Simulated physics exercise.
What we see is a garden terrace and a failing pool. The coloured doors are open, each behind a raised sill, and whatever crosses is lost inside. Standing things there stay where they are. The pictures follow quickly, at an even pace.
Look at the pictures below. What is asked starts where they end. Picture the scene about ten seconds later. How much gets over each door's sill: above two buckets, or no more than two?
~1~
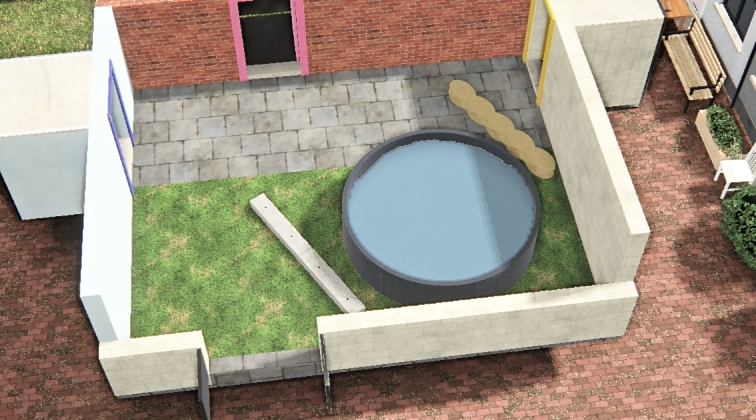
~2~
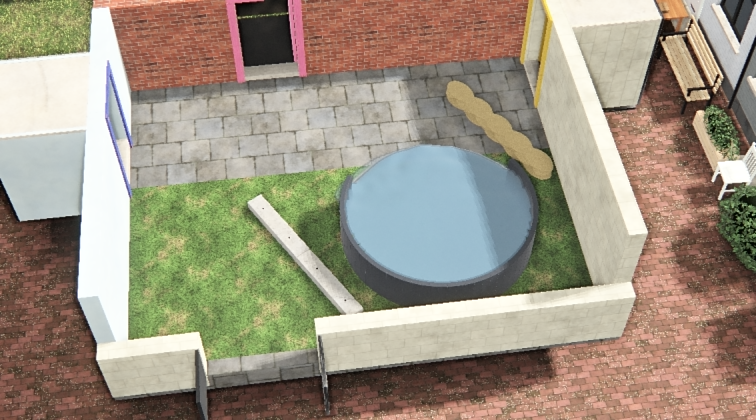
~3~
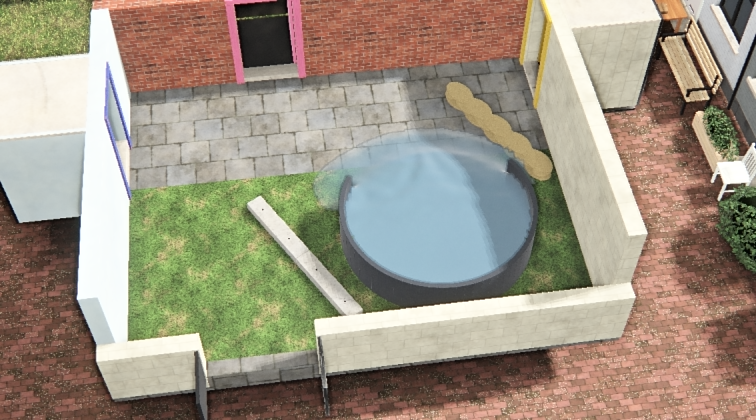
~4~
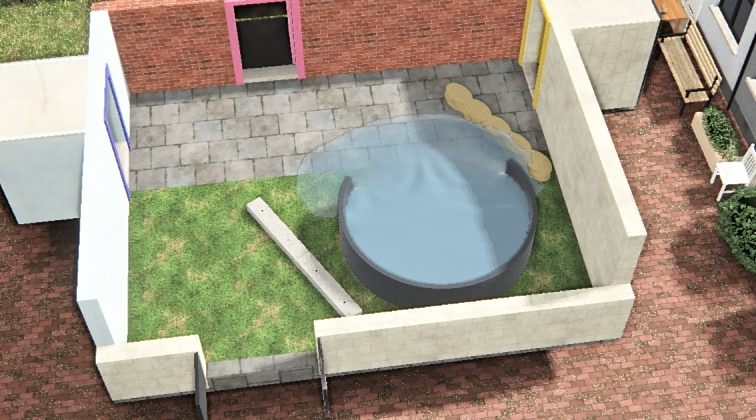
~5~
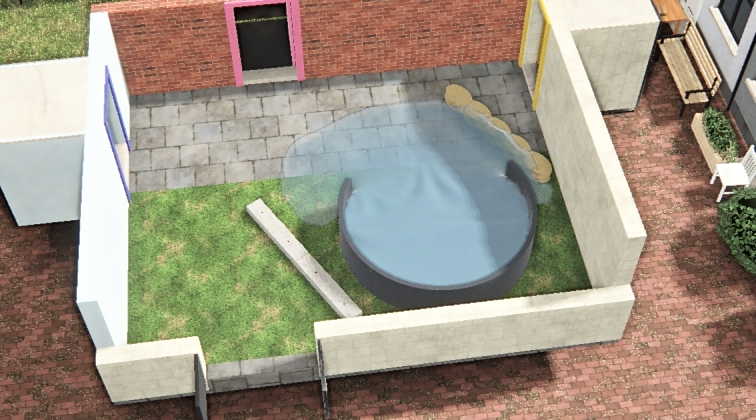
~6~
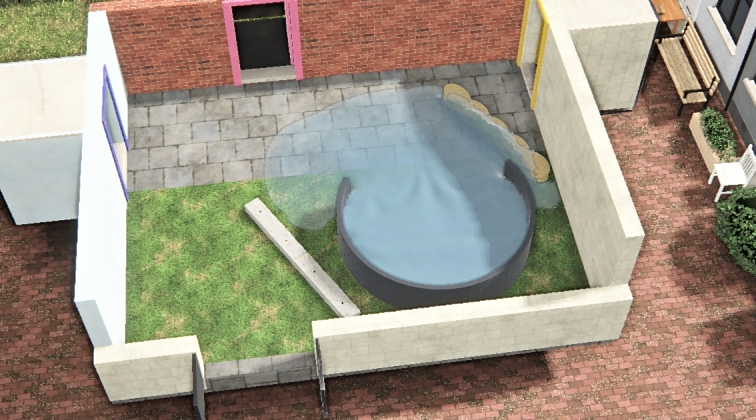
The yellow door gets above two buckets; the blue door gets no more than two; the pink door gets above two buckets.
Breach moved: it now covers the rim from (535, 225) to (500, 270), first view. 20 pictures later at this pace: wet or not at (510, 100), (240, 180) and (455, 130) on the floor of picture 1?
The first spot is swamped, the second spared, the third swamped.
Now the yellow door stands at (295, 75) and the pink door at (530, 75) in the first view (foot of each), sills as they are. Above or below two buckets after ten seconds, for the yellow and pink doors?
Result - the yellow door one exceeds the limit while the pink door one exceeds the limit.
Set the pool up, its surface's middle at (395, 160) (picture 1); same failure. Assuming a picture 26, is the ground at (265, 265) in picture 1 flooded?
That spot ends up unaffected.
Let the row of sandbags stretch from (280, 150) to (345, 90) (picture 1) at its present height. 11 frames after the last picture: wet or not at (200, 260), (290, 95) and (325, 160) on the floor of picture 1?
Point one: Untouched. Point two: Submerged. Point three: Submerged.
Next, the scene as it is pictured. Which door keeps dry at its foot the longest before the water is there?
It's the blue door.
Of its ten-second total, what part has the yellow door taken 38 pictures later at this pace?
Share by then: About 80 in a hundred.
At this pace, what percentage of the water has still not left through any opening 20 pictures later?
That works out to about 96 per cent.
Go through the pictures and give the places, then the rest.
The first picture shows still water in the pool at (441, 206).
In the second picture, water pours out on the pool's far side and has run to a hidden place.
In the third picture, the front is at (528, 180), out from the gap on the pool's far side.
In the fourth picture, water pours out on the pool's far side and has run to (306, 197).
In the fifth picture, the front is at (289, 195), out from the gap on the pool's far side.
In the sixth picture, water pours out on the pool's far side and has run to (269, 171).
A moment on, water covers 45 % of the floor; the yellow door not reached, the blue door not reached, the pink door wet at the sill, nothing in.
Next, water covers 55 % of the floor; the yellow door wet at the sill, nothing in, the blue door not reached, the pink door over two buckets in.
Then, water covers 65 % of the floor; the yellow door over two buckets in, the blue door wet at the sill, nothing in, the pink door over two buckets in.
Later, water covers 90 % of the floor; the yellow door far over two buckets in, the blue door wet at the sill, nothing in, the pink door over two buckets in.
In the end, water covers 95 % of the floor; the yellow door far over two buckets in, the blue door wet at the sill, nothing in, the pink door over two buckets in.
